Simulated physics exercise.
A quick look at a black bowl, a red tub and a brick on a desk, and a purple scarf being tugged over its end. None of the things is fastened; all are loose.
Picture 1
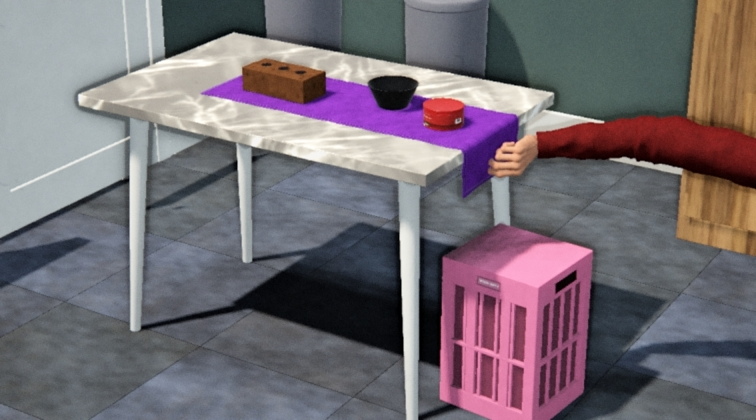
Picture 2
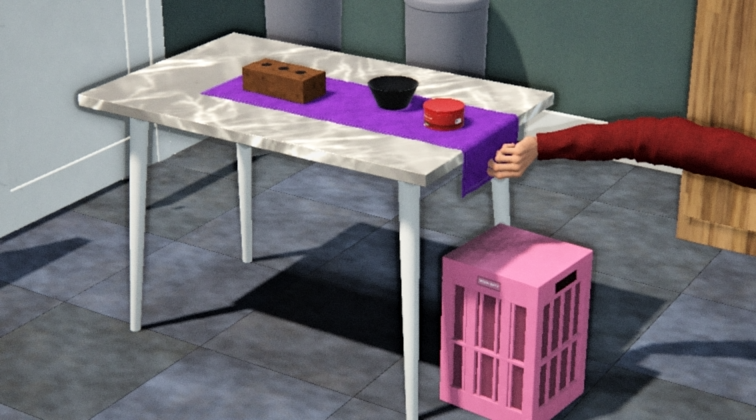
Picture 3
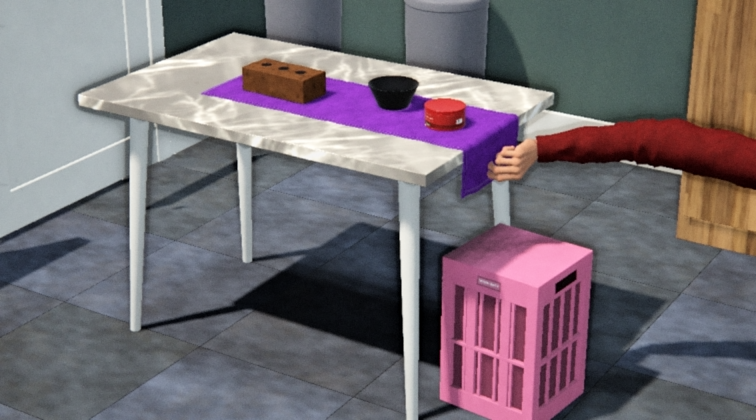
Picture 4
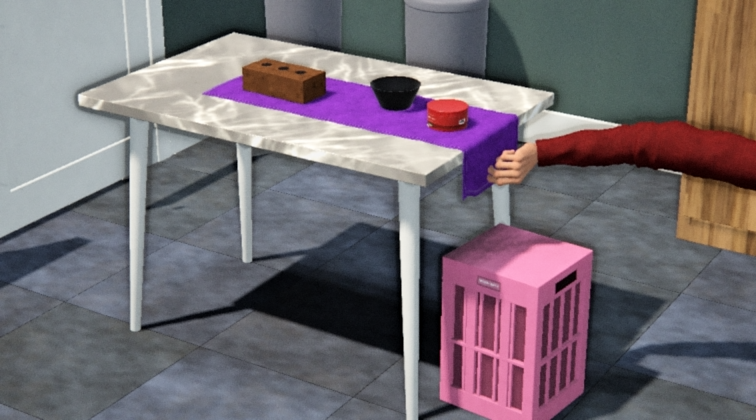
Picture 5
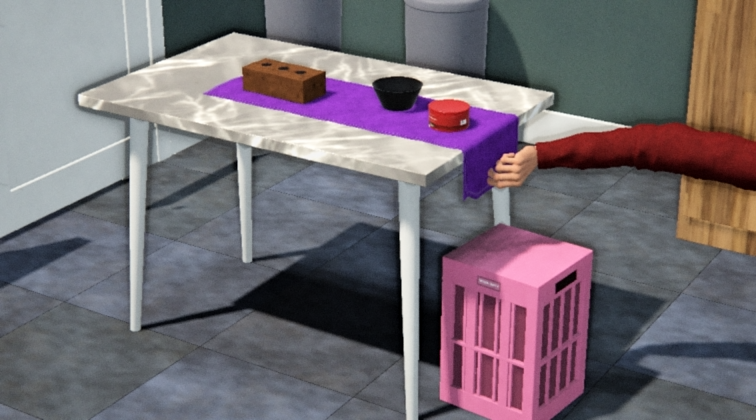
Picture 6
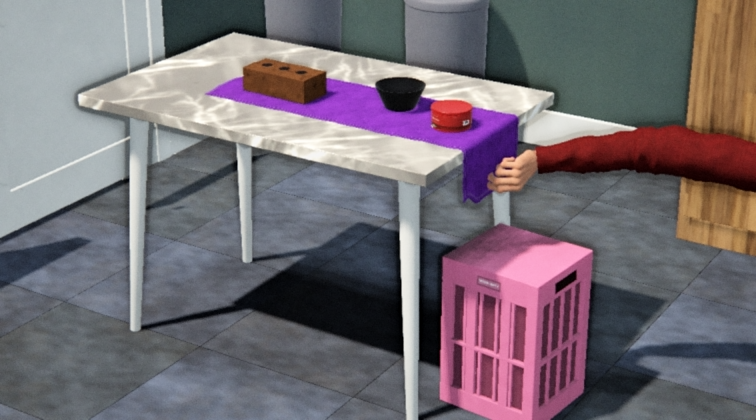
A purple scarf was tugged very slightly to the right over the end of a desk by a red-sleeved hand, and the black bowl and red tub shifted a little with it.
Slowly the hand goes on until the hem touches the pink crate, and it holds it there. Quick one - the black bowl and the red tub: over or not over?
Black bowl: Not over; red tub: Over.
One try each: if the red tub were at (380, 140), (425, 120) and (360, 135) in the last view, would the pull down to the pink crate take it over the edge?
In the first case it remains in place, in the second it is lost over the side, and in the third it remains in place.
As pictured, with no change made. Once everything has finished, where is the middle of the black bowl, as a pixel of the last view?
Centre of the object: (456, 107).
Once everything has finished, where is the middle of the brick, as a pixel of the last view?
About (341, 92).
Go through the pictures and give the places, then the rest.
The first frame shows scarf end (463, 198); black bowl (393, 83); red tub (444, 104); brick (283, 68); top of the crate (525, 268).
The second frame shows scarf end (462, 198), far hem (200, 94); red tub (444, 104); red tub stands on the cloth.
The third frame shows scarf end (461, 198); black bowl (394, 83).
The fourth frame shows scarf end (463, 200), far hem (202, 94); red tub (448, 105).
The fifth frame shows scarf end (463, 201); black bowl (398, 84).
The sixth frame shows scarf end (463, 202), far hem (205, 94); black bowl (400, 85); red tub (452, 106); top of the crate (525, 268).
Then, 0.26 s past the final frame, hem going down; bowl carried along near (421, 100); tub carried along near (473, 120).
Then, 0.66 s past the final frame, hem on the crate; bowl carried along near (443, 105); tub over the edge.
When it is over, hem on the crate; bowl carried along near (456, 107); tub over the edge. The black bowl stays on the table and the red tub goes over the edge.
